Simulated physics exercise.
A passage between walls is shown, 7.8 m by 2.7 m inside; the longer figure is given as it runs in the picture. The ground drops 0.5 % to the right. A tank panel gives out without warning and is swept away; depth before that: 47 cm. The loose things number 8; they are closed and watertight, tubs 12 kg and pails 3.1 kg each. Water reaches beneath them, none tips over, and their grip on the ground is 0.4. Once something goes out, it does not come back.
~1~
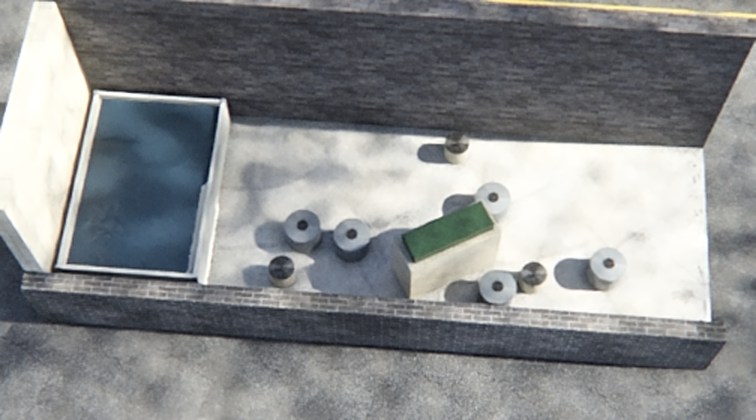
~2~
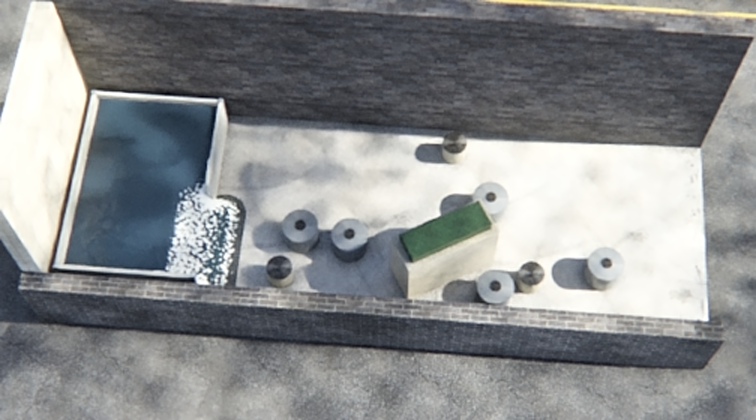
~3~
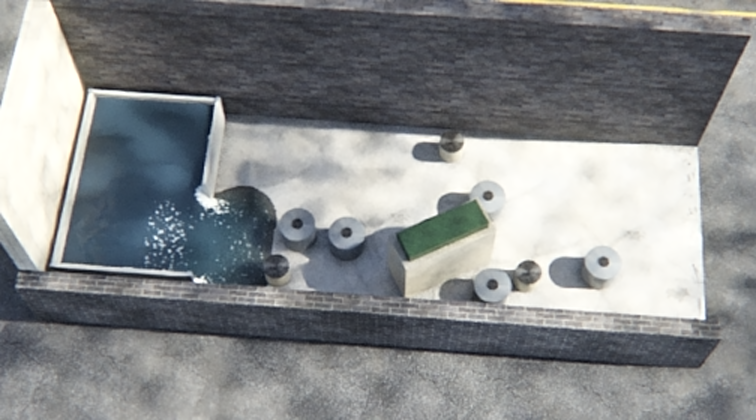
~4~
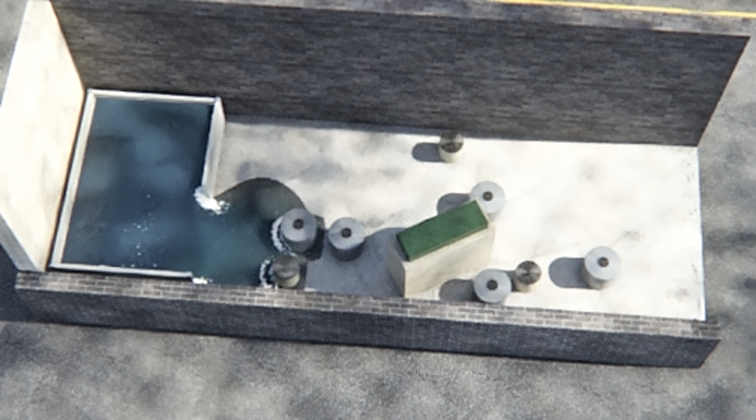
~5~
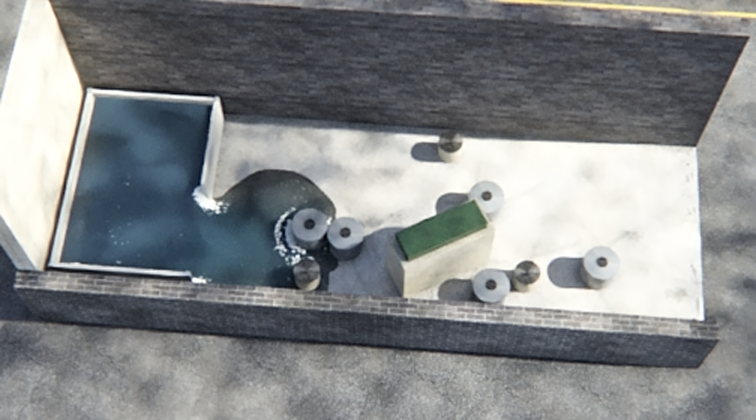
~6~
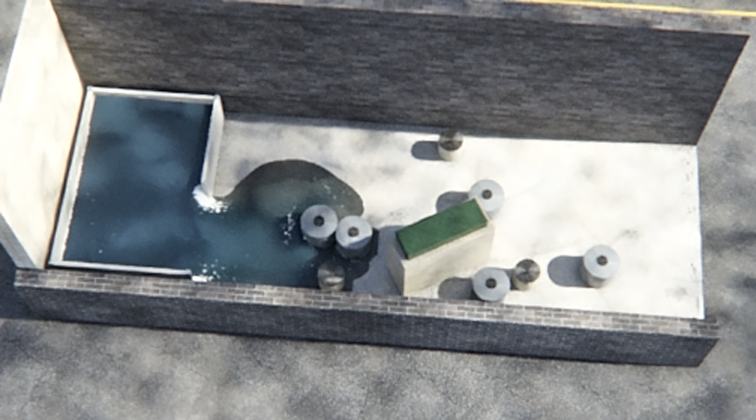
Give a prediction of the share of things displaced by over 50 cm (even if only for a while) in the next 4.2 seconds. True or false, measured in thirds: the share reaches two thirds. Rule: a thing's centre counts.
True.
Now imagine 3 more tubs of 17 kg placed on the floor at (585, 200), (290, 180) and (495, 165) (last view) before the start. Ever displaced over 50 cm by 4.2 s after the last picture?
Well, the first one's too far, the next one's not that far and the last one's too far.
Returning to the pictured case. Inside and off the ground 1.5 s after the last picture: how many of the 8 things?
1 at that moment.
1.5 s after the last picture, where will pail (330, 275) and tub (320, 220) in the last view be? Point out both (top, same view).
Somewhere about (392, 286) and (457, 159).
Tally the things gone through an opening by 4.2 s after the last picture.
By that point, 2.
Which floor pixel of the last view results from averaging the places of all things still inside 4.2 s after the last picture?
Averaged position, last view: Near pixel (577, 259).
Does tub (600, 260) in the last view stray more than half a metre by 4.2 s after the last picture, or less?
Result: Stays within.
Then, 0.4 s after the last picture 2 of 8 are over 50 cm from their spots; 1 afloat.
Then, 1.5 s after the last picture 4 of 8 are over 50 cm from their spots; 1 afloat.
Then, 2.8 s after the last picture 7 of 8 are over 50 cm from their spots; 1 afloat.
Then, 4.2 s after the last picture 7 of 8 are over 50 cm from their spots, and 7 have been at some point; 2 afloat.
